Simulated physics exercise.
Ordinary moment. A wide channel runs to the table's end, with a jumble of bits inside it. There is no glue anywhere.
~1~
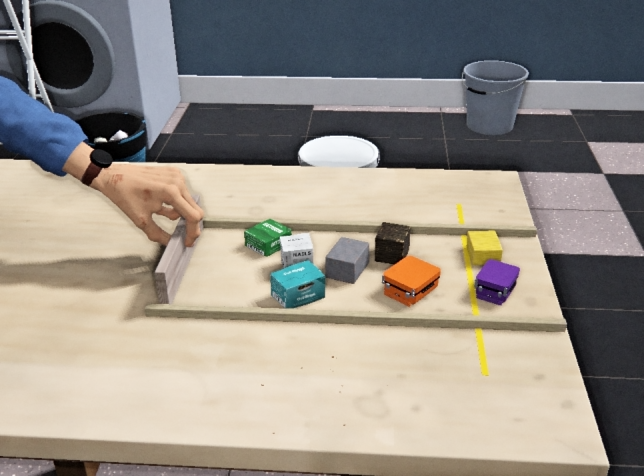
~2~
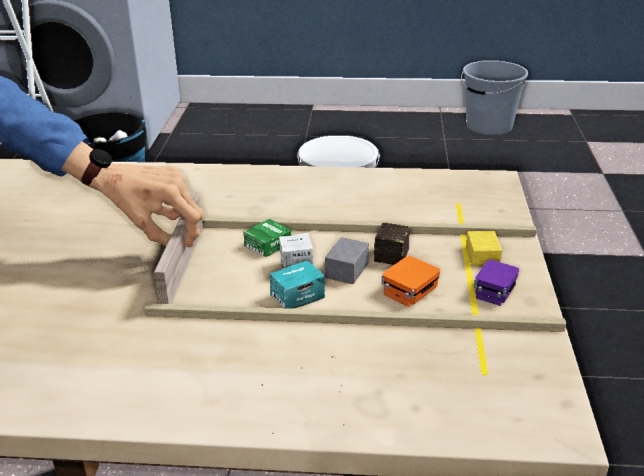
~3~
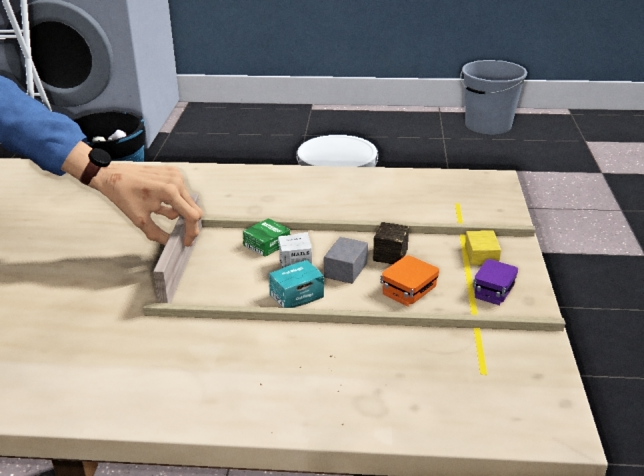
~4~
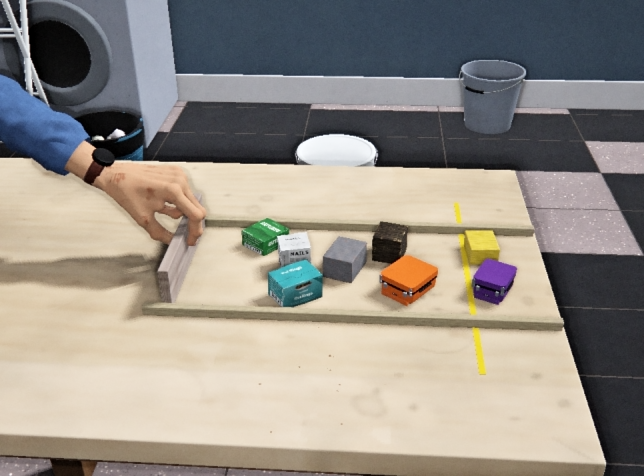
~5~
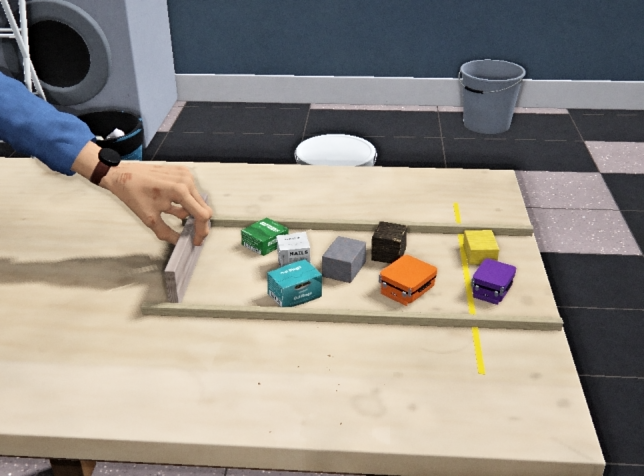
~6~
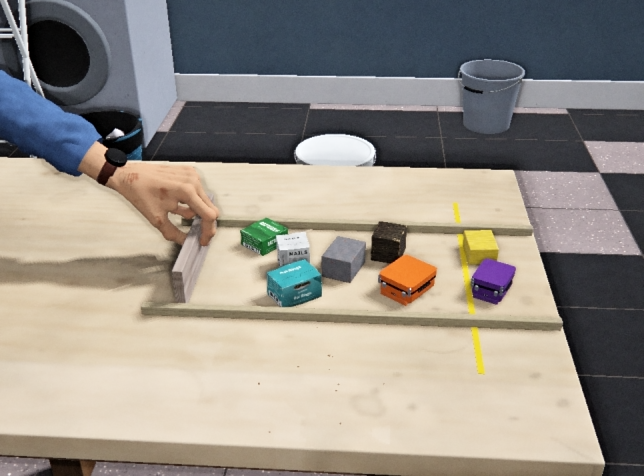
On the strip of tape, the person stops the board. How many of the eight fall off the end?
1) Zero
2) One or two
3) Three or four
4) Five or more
2.
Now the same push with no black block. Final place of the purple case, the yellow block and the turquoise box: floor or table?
As for the purple case, it drops; the yellow block holds; and the turquoise box holds.
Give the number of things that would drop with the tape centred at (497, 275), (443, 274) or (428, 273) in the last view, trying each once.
The counts would be 4, 0 and 0.
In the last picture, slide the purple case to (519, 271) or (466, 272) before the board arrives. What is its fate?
Taking the two places in turn: It fails to stay, then it fails to stay.
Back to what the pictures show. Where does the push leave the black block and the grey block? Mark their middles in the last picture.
Around (513, 236), then around (514, 263).
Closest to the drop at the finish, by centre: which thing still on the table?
The one is the orange case.
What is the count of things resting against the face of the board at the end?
3.
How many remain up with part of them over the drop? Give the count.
Count: 1.
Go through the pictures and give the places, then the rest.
Purple case (497, 283); yellow block (484, 248); orange case (412, 282); board (181, 248); tape (470, 275), in the first picture.
Yellow block (483, 248); grey block (347, 260), in the second picture.
Orange case (410, 281); green box (267, 237), in the third picture.
Purple case (494, 282); black block (390, 243), in the fourth picture.
Yellow block (481, 247); turquoise box (295, 285), in the fifth picture.
Purple case (493, 282); yellow block (480, 247); orange case (408, 280); board (197, 247); tape (466, 274), in the sixth picture.
A little later, none off yet; purple case at rest near (493, 282); yellow block at rest near (480, 247); orange case at rest near (408, 280).
Next, none off yet; purple case at rest near (493, 282); yellow block at rest near (480, 247); orange case shifted a little near (427, 284).
Later still, none off yet; purple case shifted about its own width near (534, 279); yellow block shifted about its own width near (508, 247); orange case shifted well along near (502, 291).
When it is over, the number that fall off is one or two; down, yellow block and purple case.
